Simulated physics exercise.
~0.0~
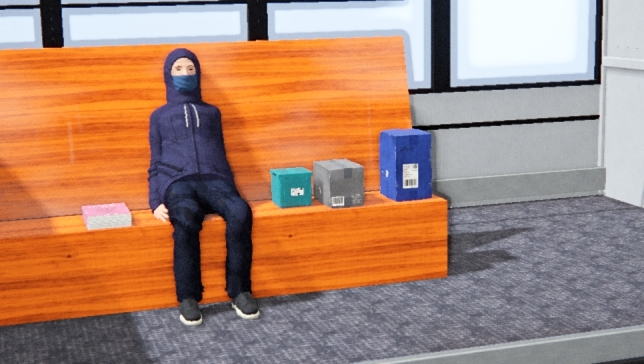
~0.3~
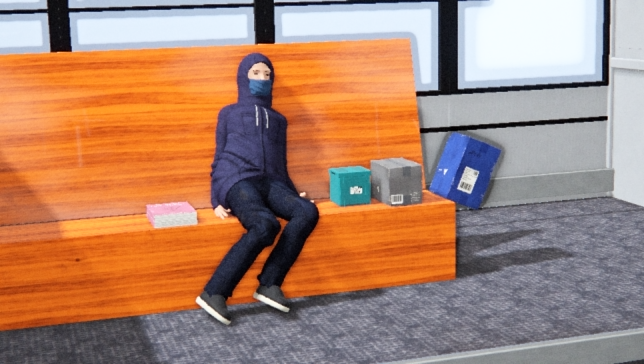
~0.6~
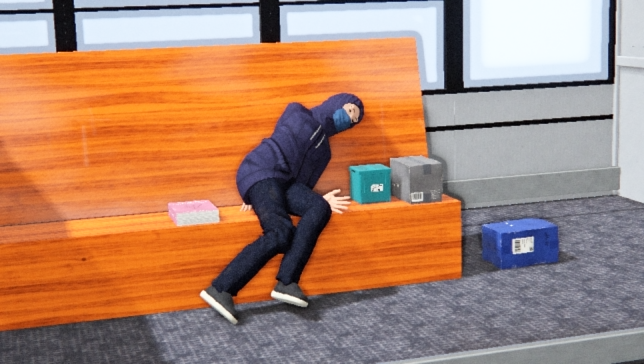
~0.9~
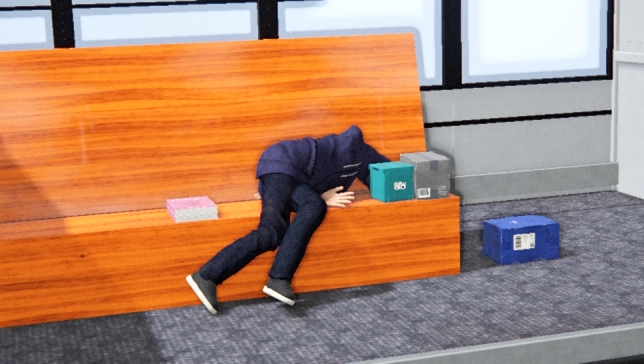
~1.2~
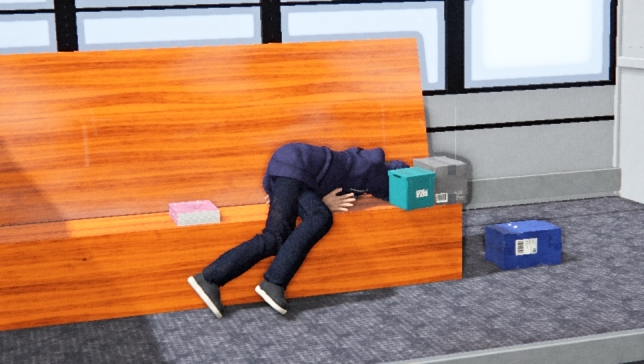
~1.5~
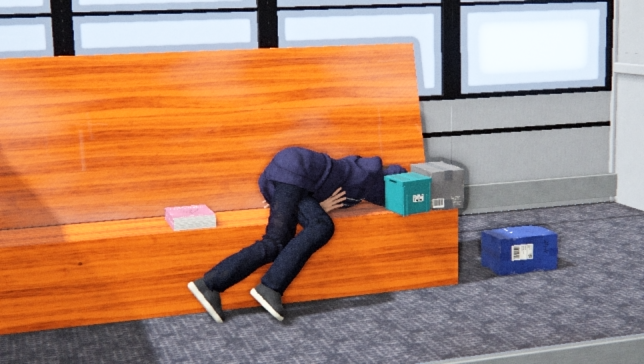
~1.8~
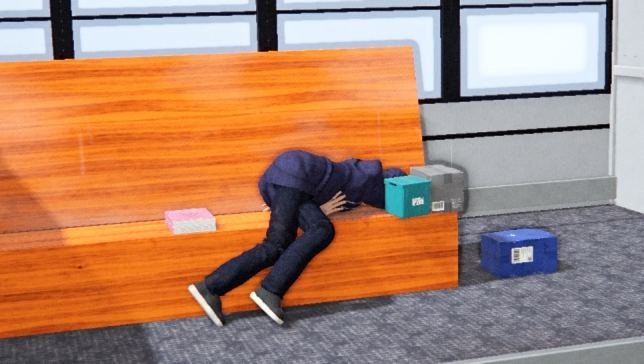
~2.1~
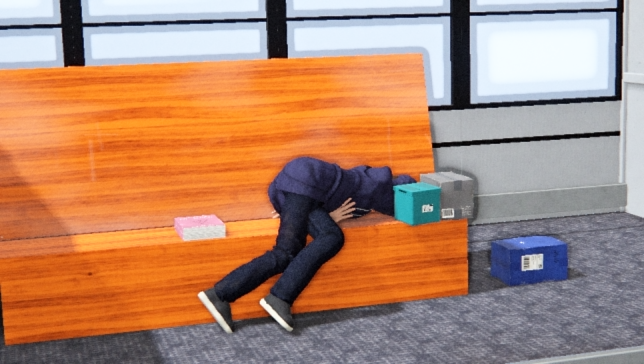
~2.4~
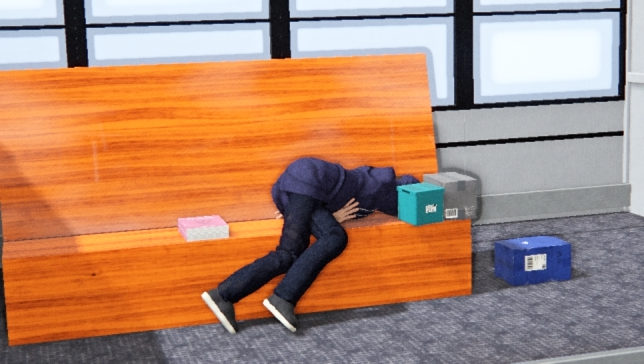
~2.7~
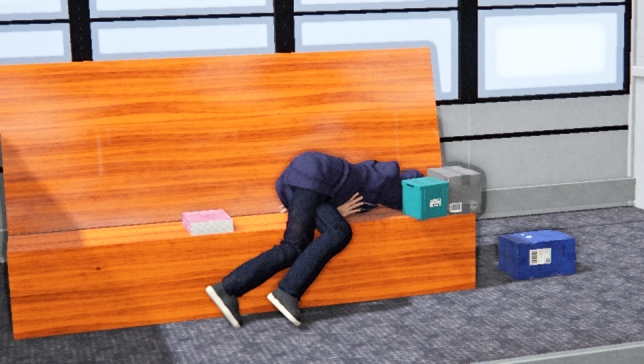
Hooded passenger slumping sideways to the right along an orange bench as a blue box tips off the end, other boxes staying on.
